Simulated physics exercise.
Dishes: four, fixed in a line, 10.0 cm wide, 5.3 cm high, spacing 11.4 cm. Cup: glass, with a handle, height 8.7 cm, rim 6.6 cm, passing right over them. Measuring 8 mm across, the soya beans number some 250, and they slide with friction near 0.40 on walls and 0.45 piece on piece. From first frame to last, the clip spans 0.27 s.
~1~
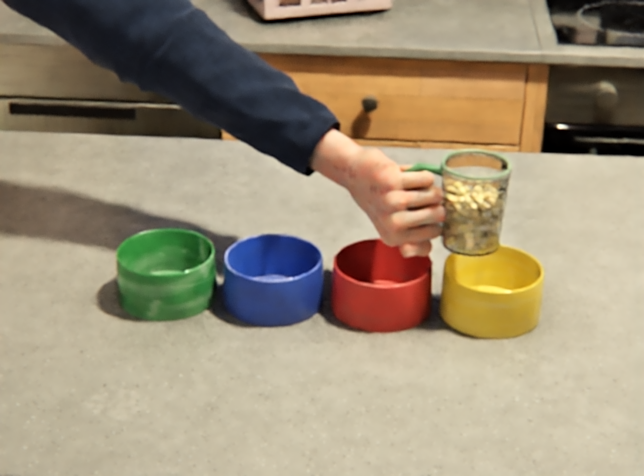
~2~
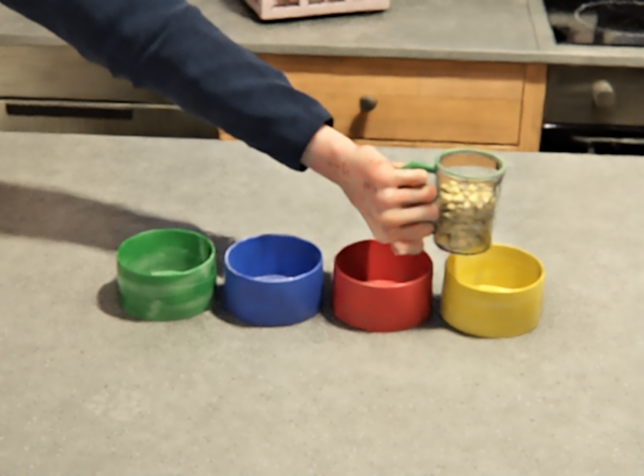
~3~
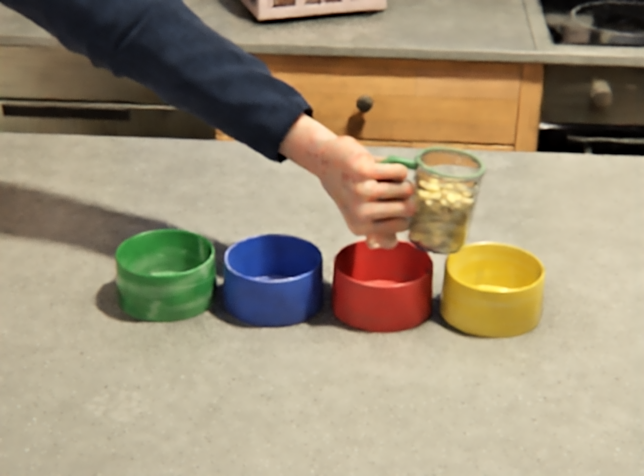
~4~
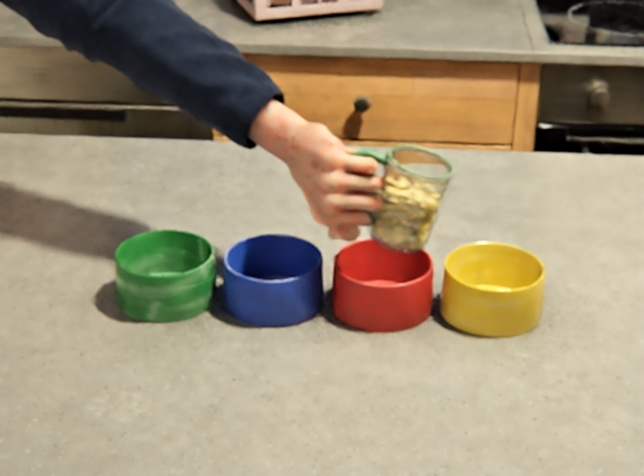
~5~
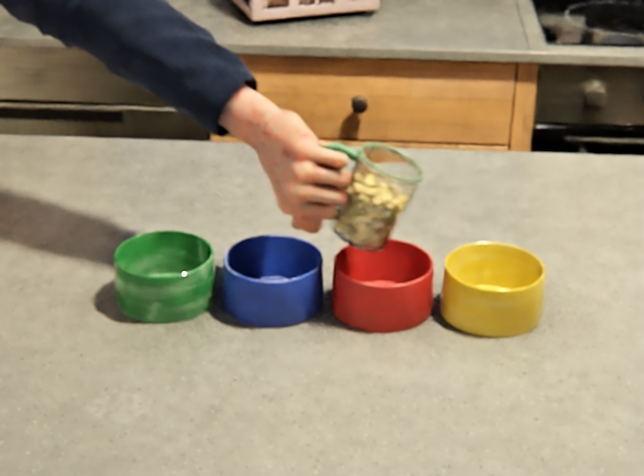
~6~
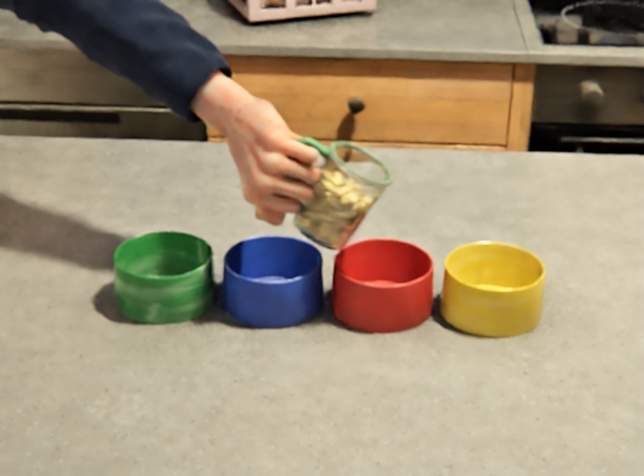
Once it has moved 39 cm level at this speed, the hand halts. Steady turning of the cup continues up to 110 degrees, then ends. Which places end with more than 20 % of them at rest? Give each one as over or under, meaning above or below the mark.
Red dish: Under, blue dish: Under, green dish: Over, yellow dish: Under, counter: Under.
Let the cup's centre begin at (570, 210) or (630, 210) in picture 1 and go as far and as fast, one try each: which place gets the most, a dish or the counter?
First try: Blue; second try: Blue.
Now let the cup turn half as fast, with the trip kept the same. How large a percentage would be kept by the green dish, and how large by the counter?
Then green 100 and counter 0.
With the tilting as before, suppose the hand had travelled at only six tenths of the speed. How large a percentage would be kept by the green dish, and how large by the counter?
The shares would then be green 90 and counter 0.
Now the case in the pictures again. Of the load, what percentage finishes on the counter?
Roughly 0 in a hundred.
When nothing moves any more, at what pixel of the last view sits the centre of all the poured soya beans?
Near (167, 283).
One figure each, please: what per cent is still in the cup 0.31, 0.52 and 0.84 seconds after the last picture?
Going in order, it reads 100, then 100, and finally 50 per cent.
Then, 0.31 s after the last picture, tilt 68 degrees; cup holds 100 %.
Then, 0.52 s after the last picture, tilt 95 degrees; cup holds 100 %.
Then, 0.84 s after the last picture, tilt 110 degrees; cup holds 50 %, green 50 %.
In the end, red 0 %, blue 0 %, green 100 %, yellow 0 %, counter 0 %.
